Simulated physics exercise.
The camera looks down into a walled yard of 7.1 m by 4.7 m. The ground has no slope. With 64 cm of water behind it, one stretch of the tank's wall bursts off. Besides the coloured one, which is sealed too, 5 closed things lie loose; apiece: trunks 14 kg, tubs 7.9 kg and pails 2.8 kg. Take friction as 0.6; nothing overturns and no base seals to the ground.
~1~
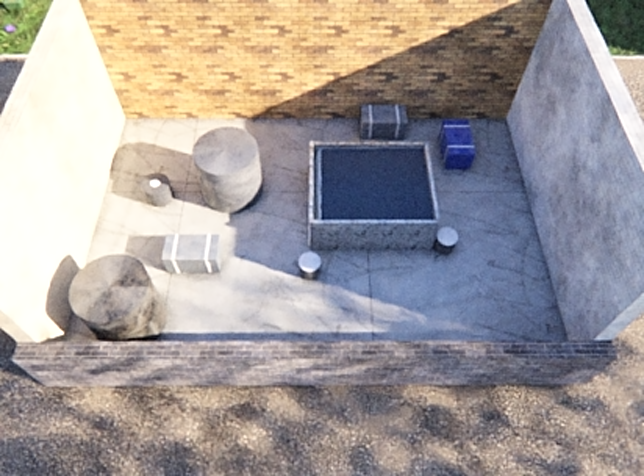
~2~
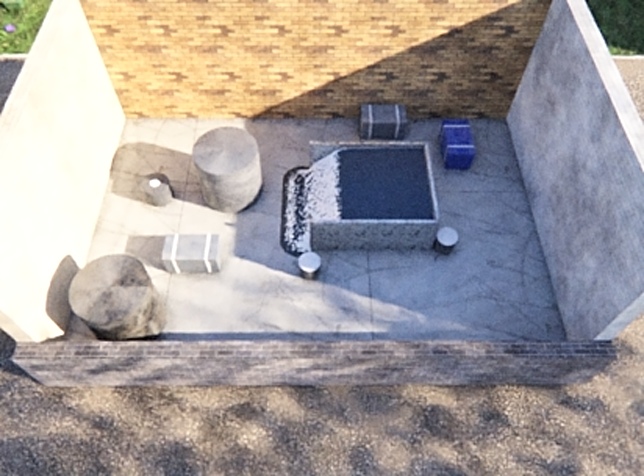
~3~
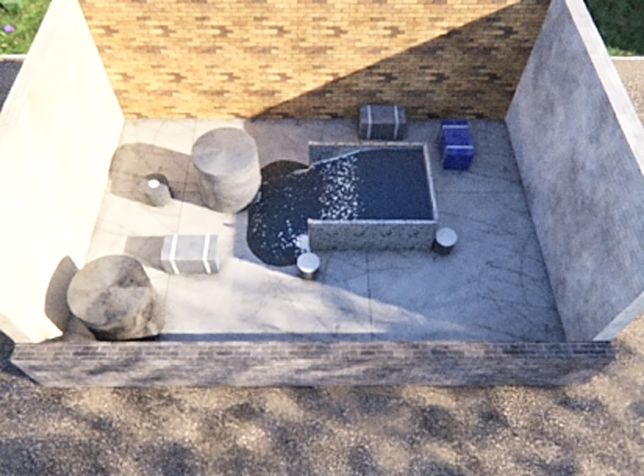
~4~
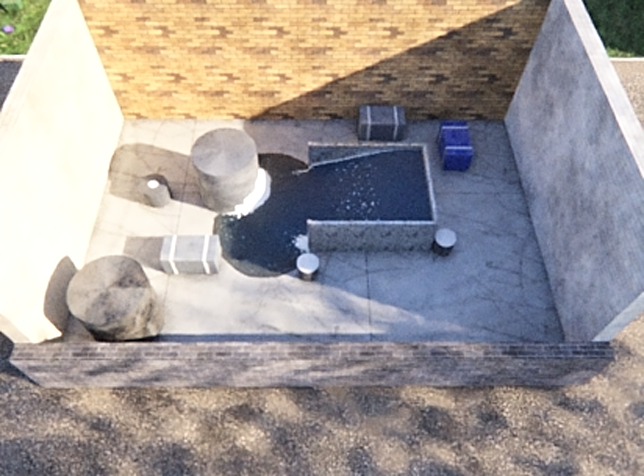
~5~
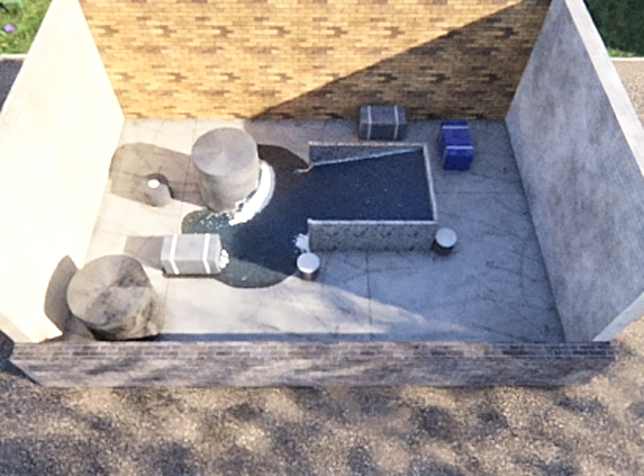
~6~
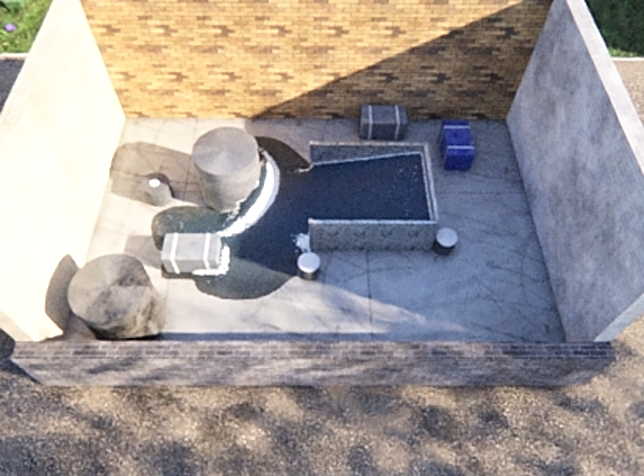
Walled yard seen from above, with dark water pouring from a tank's open left side and spreading around a drum and crate.
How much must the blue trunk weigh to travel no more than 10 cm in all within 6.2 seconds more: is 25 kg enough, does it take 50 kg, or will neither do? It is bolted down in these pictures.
For it, the smaller load will do.
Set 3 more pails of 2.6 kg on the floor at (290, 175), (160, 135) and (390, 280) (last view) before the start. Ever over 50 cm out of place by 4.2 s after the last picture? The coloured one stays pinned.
In turn: Over, more, under.
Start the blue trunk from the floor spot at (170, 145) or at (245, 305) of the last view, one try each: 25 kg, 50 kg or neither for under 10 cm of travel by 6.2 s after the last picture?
In turn: Neither holds; only the larger holds.
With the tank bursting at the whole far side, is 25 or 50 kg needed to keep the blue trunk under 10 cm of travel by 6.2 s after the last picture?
Then neither load is enough.
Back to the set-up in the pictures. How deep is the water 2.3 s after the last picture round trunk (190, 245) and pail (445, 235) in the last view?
Roughly 10 and 0 cm.
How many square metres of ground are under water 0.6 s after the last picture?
Some 13 m2.
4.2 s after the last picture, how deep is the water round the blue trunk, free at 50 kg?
About 2 cm.
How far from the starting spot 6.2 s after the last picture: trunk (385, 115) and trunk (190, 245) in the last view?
In that order: 60 cm, 250 cm.
Then, 0.6 s after the last picture the blue trunk would be 0 cm from its start with 25 kg and 0 cm from its start with 50 kg; 0 cm of water round it then.
Then, 2.3 s after the last picture the blue trunk would be 0 cm from its start with 25 kg and 0 cm from its start with 50 kg; 0 cm of water round it then.
Then, 4.2 s after the last picture the blue trunk would be 0 cm from its start with 25 kg and 0 cm from its start with 50 kg; 2 cm of water round it then.
Then, 6.2 s after the last picture the blue trunk would be 0 cm from its start with 25 kg and 0 cm from its start with 50 kg; 5 cm of water round it then.
